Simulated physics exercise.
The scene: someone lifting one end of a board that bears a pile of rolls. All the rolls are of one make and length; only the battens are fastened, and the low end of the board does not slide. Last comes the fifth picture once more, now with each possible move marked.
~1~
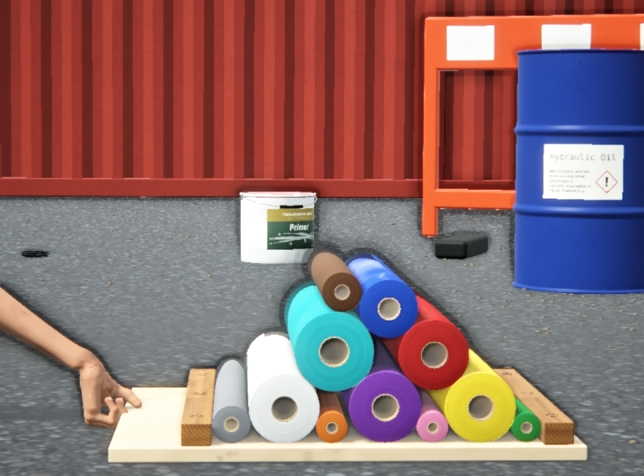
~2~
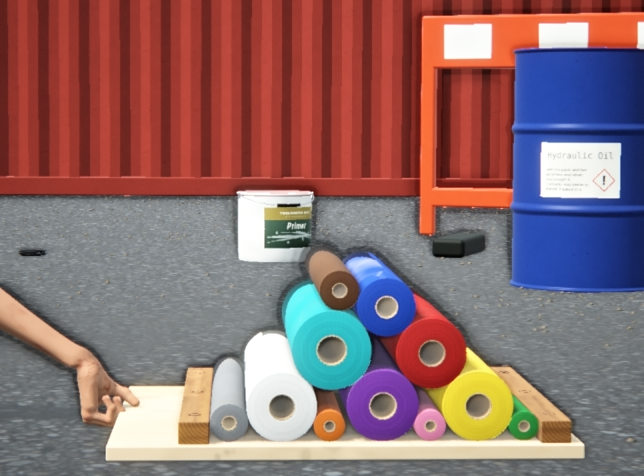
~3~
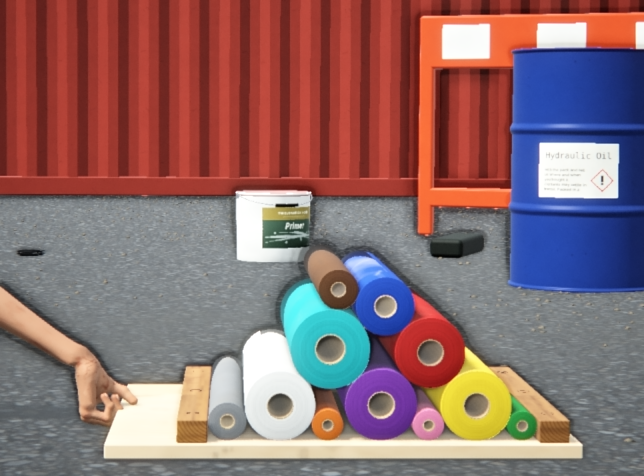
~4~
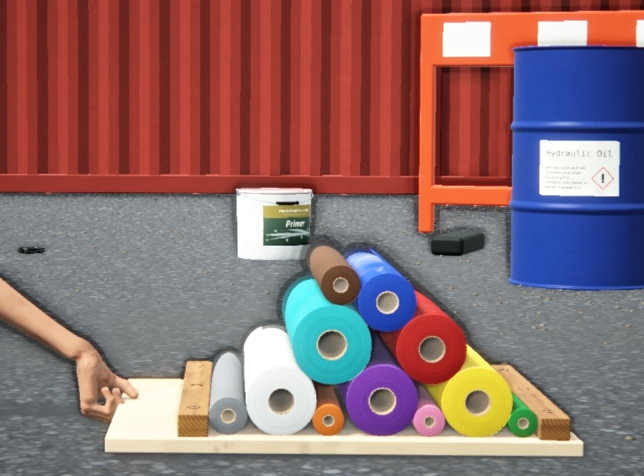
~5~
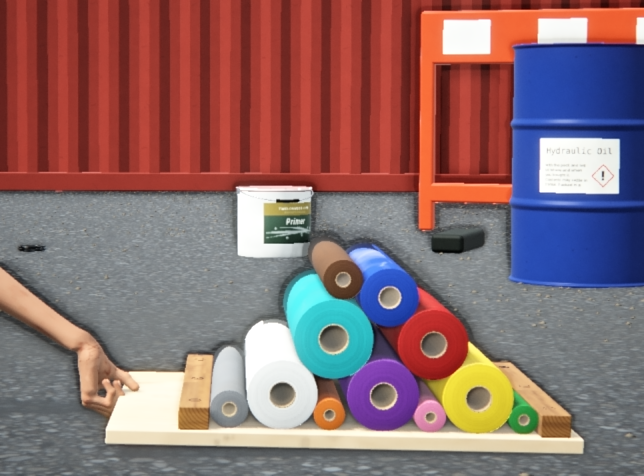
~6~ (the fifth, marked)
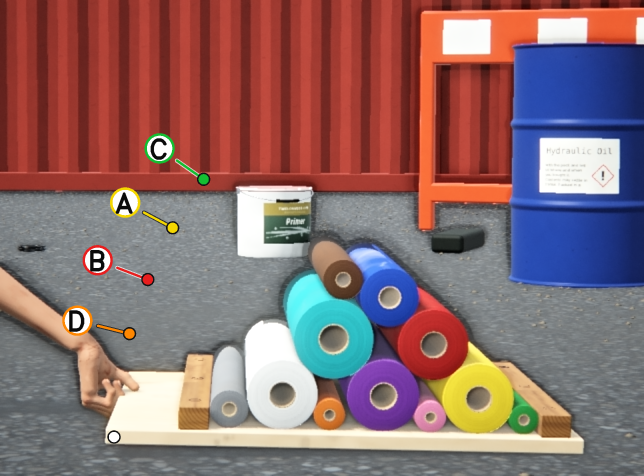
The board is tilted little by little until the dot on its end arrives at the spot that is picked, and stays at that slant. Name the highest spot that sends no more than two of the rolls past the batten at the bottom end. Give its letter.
Mark C is as high as it can go.
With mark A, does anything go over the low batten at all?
No, at A.
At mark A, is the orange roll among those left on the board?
Yes, with A.
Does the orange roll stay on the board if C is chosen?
Yes.
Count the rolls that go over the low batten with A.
With A, none.
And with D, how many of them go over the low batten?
The count is none.
On the marked copy, A at (173, 228); B at (148, 280); C at (204, 179); D at (129, 334); the white dot at (114, 437).
With C. Early on, board at 19°.
Further on, board at 35°.
At the end, board at 35°, none over the low batten.
As for the rest, A none over the low batten; B none over the low batten; D none over the low batten.
